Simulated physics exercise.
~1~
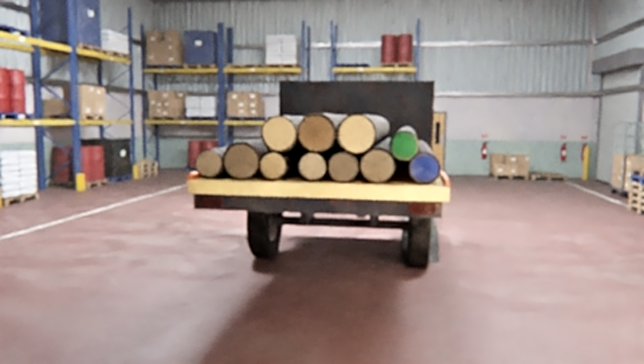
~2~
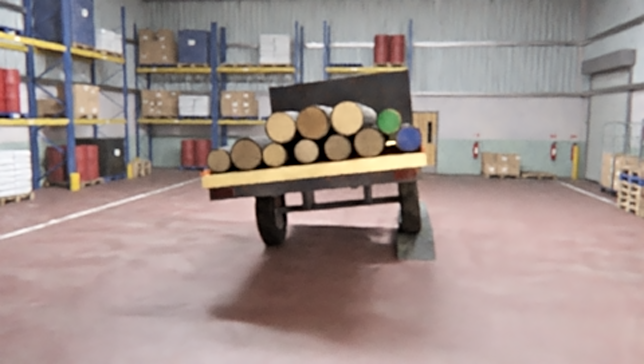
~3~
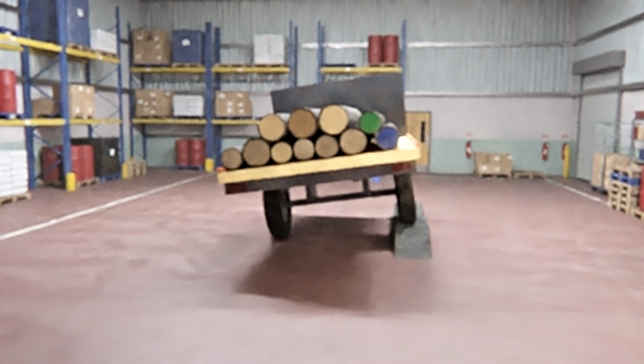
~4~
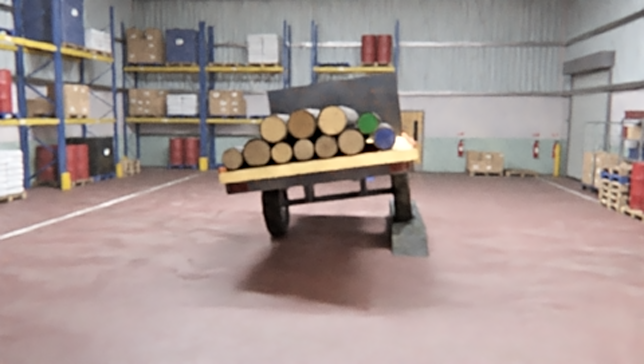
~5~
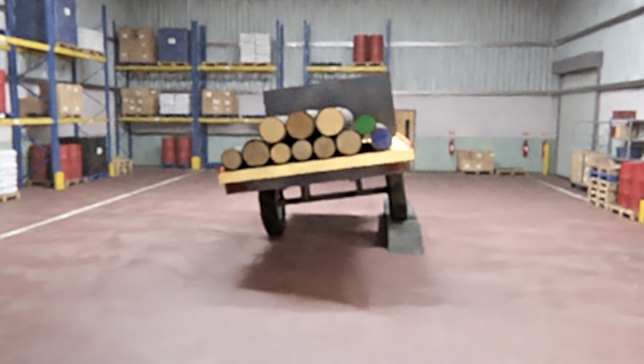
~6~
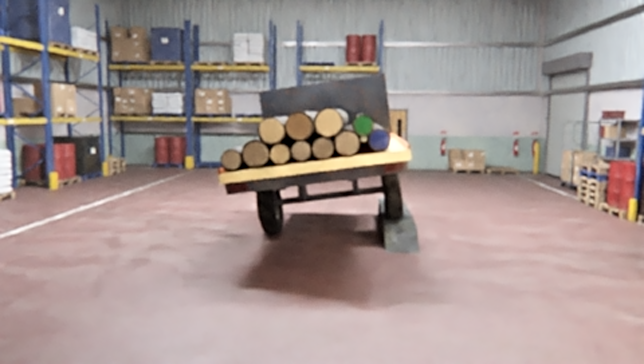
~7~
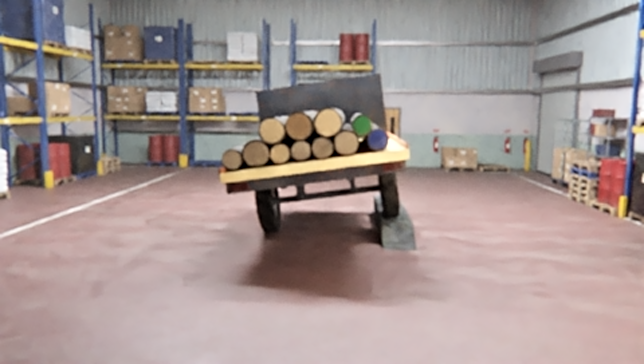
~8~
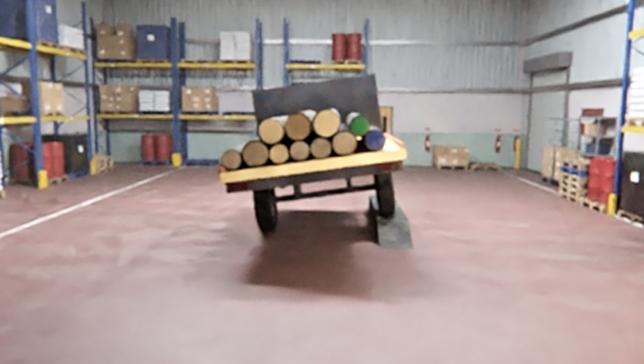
A flat trailer of logs tilts left as one wheel mounts a ramp, and none fall.
